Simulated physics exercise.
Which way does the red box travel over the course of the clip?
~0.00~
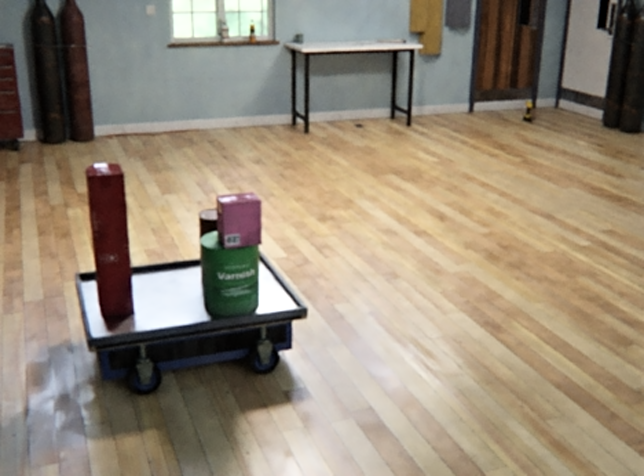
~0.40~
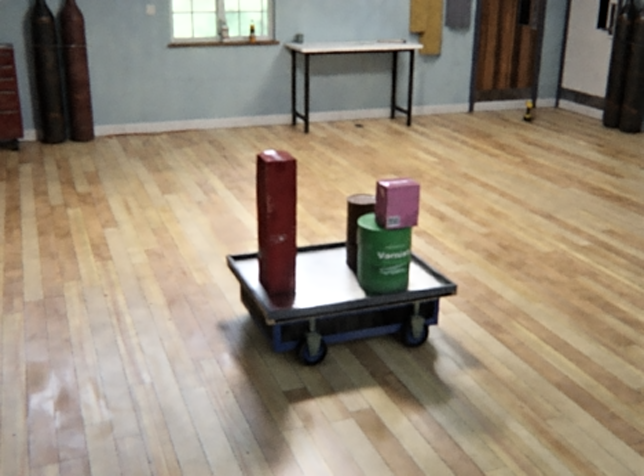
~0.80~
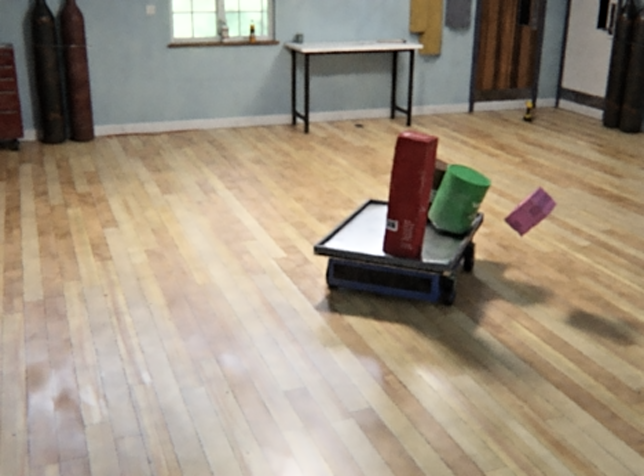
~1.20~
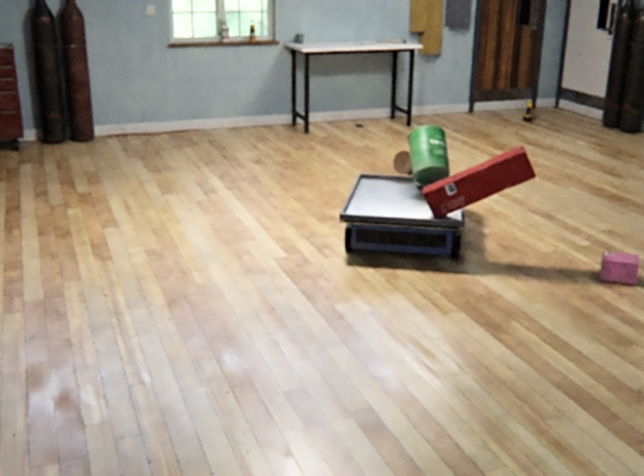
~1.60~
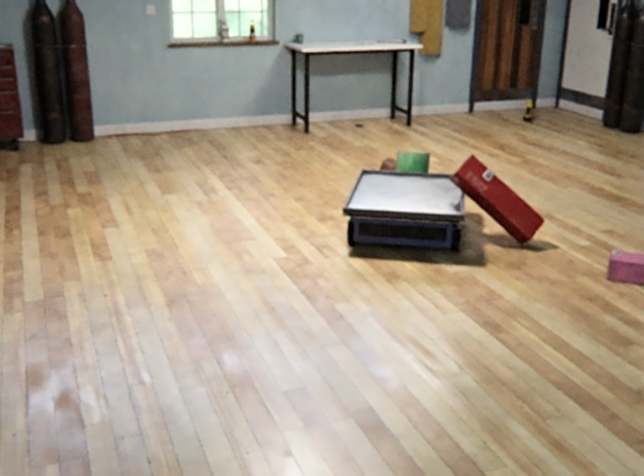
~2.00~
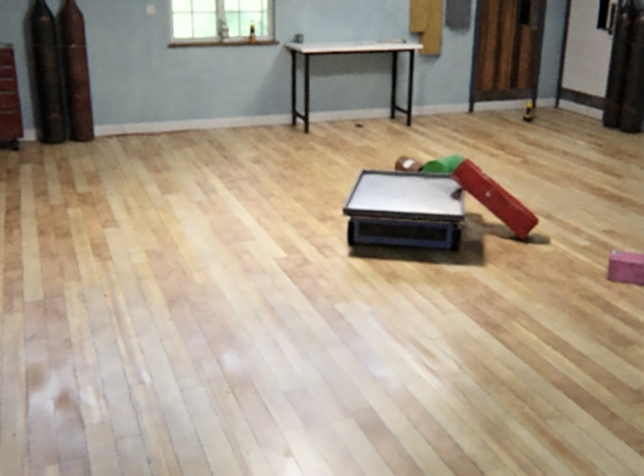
The red box moves to the right, first riding on the cart and then tumbling off its right side.
